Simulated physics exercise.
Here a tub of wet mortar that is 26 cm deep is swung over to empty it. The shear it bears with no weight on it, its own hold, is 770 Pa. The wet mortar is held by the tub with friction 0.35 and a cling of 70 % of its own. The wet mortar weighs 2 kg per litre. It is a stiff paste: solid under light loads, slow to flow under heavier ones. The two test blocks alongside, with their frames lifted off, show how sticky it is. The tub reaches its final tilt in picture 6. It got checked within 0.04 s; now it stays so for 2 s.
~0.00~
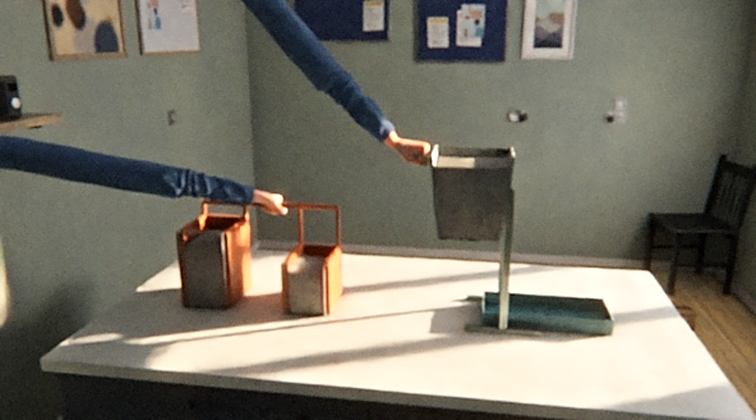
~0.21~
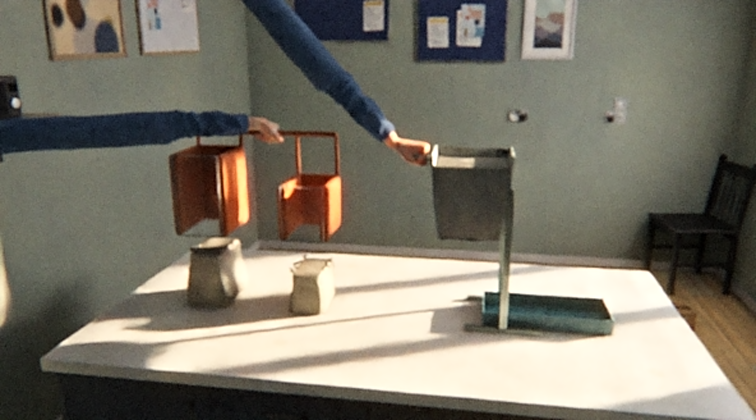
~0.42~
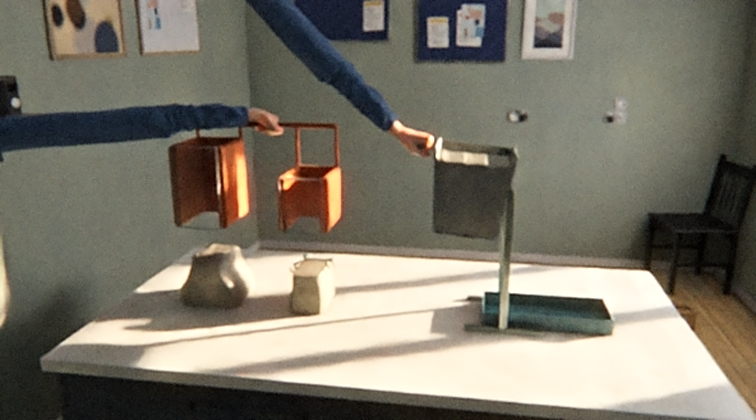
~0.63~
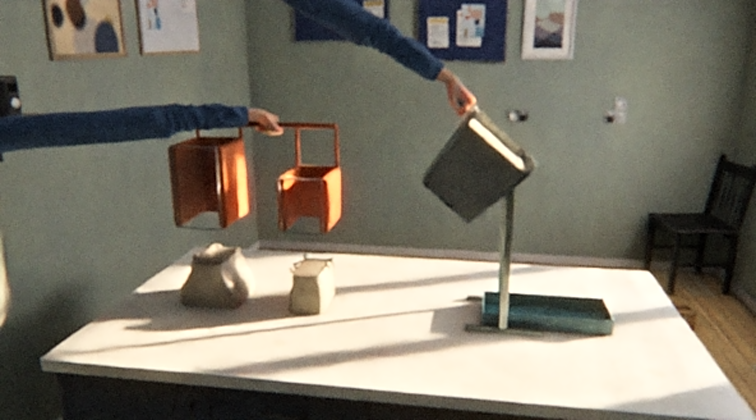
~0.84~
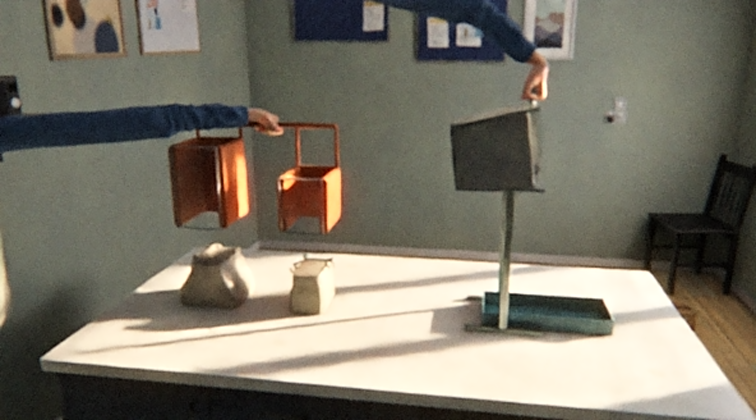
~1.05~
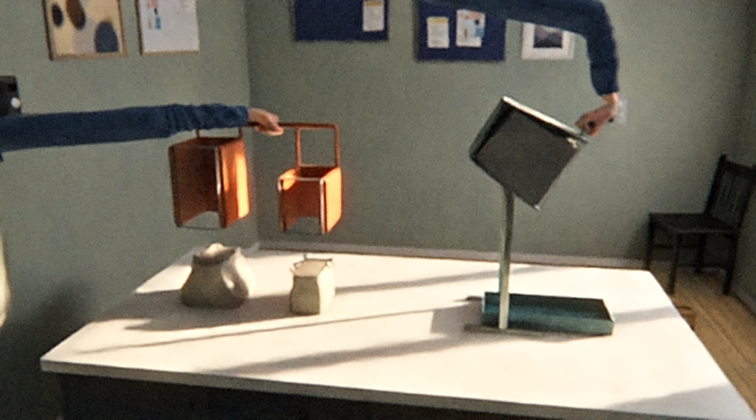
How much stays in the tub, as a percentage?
0 %.
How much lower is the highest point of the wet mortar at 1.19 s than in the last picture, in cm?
Some 10 cm.
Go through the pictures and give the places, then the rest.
Handle-side rim at (433, 156), tilt 0 degrees; top of the wet mortar at (494, 168); blocks stand 23 cm, 15 cm (left to right), in the first frame.
Handle-side rim at (433, 156), tilt 0 degrees; top of the wet mortar at (494, 168); blocks stand 20 cm, 15 cm (left to right), in the second frame.
Handle-side rim at (437, 149), tilt 6 degrees; top of the wet mortar at (443, 160); blocks stand 17 cm, 15 cm (left to right), in the third frame.
Handle-side rim at (476, 114), tilt 41 degrees; top of the wet mortar at (473, 127); blocks stand 17 cm, 15 cm (left to right), in the fourth frame.
Handle-side rim at (540, 110), tilt 83 degrees; top of the wet mortar at (527, 116); blocks stand 17 cm, 15 cm (left to right), in the fifth frame.
Handle-side rim at (586, 144), tilt 120 degrees; top of the wet mortar at (518, 113); blocks stand 17 cm, 15 cm (left to right), in the sixth frame.
After 1.19 s, the tub is at 120 degrees and holds 56 %.
After 1.36 s, the tub is at 120 degrees and holds 0 %.
After 1.53 s, the tub is at 120 degrees and holds 0 %.
After 1.70 s, the tub is at 120 degrees and holds 0 %.
After 3.05 s, at the end, the tub is at 120 degrees and holds 0 %.
